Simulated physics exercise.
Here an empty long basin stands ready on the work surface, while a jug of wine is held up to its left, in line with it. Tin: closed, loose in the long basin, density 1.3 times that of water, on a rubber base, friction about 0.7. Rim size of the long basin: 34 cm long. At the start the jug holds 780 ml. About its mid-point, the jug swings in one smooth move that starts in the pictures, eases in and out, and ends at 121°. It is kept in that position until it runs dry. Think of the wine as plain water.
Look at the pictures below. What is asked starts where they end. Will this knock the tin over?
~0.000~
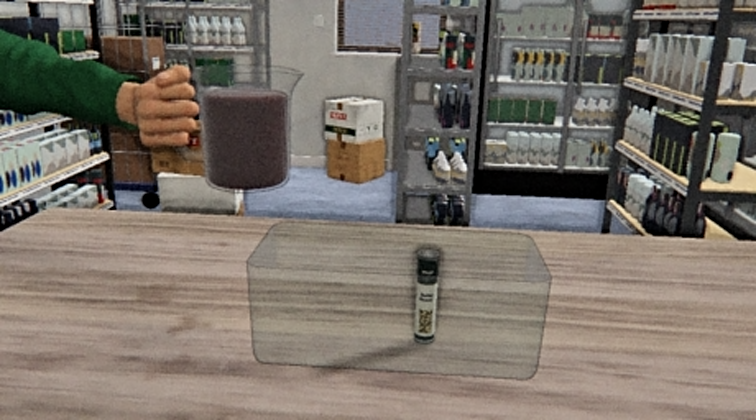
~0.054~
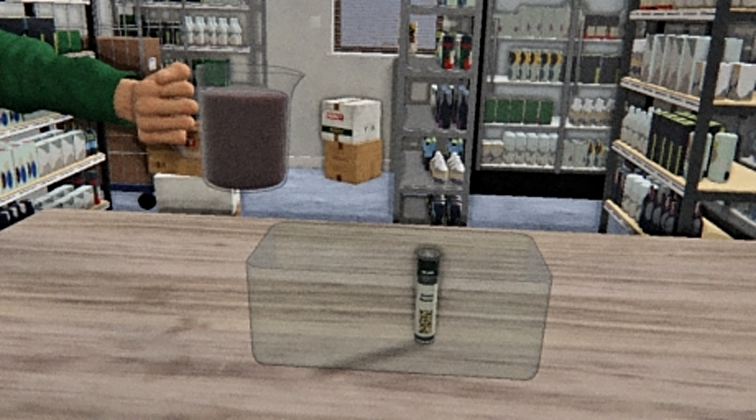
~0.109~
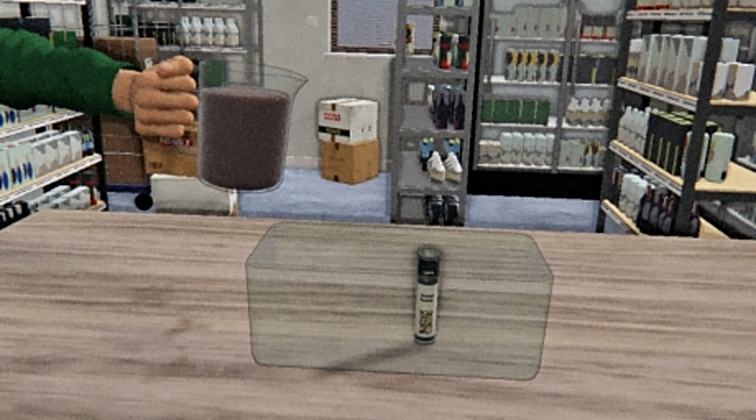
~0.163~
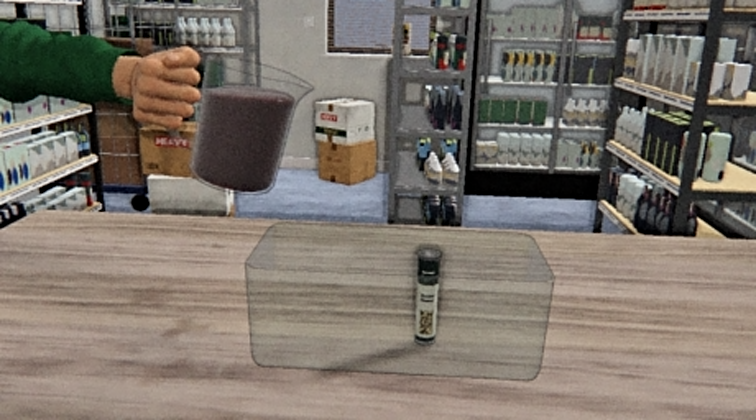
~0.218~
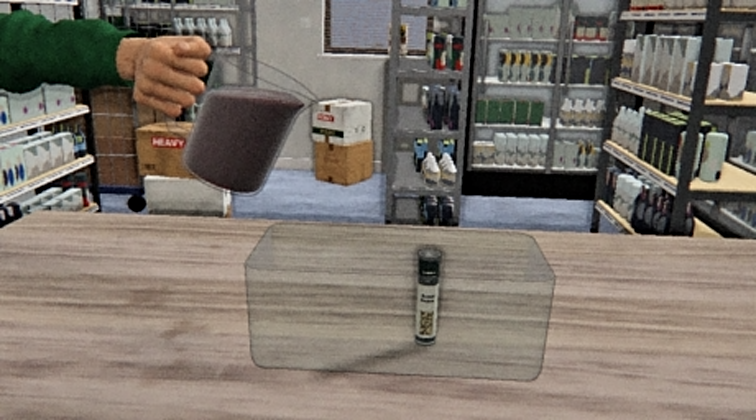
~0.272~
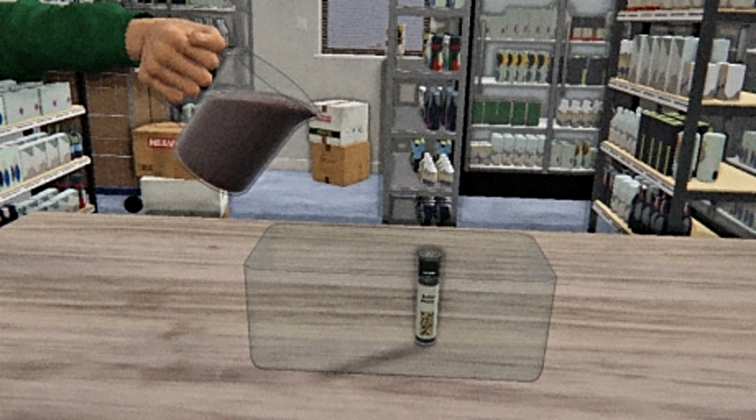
No - I'd say it will ride it out.
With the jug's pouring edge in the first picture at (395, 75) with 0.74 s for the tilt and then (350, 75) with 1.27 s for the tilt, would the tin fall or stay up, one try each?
Run one: It tumbles. Run two: It tumbles.
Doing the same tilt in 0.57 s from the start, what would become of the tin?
The tin keeps standing.
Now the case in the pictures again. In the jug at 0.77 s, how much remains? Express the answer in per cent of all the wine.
Close to 7 in a hundred.
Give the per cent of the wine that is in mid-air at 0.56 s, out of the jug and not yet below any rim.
Roughly 26 %.
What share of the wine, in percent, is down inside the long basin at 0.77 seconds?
Roughly 84 %.
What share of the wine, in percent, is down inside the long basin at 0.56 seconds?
I'd estimate some 18 percent of the liquid.
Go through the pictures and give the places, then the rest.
In the first frame, it leans 0°; its right rim is at (304, 73); the wine meets the walls at (205, 92) and (289, 95); the long basin's rim runs from (261, 243) to (540, 258); the tin's top is at (429, 258).
In the second frame, it leans 2°; its right rim is at (305, 74); the wine meets the walls at (204, 91) and (289, 95).
In the third frame, it leans 6°; its right rim is at (309, 79); the wine meets the walls at (206, 90) and (292, 96).
In the fourth frame, it leans 14°; its right rim is at (315, 88); the wine meets the walls at (209, 92) and (296, 98).
In the fifth frame, it leans 24°; its right rim is at (320, 101); the wine meets the walls at (203, 106) and (305, 101).
In the sixth frame, it leans 36°; its right rim is at (324, 118); the wine meets the walls at (194, 116) and (315, 107).
Then, 0.56 s in, the tilt is 105° and 56 per cent is still to pour; the tin stands where it began.
Then, 0.77 s in, the tilt is 121° and 7 per cent is still to pour; the tin stands where it began.
Then, 1.00 s in, the tilt is 121° and 0 per cent is still to pour; the tin stands where it began.
Then, 1.24 s in, the tilt is 121° and 0 per cent is still to pour; the tin stands where it began.
Finally, the tin stands where it began.
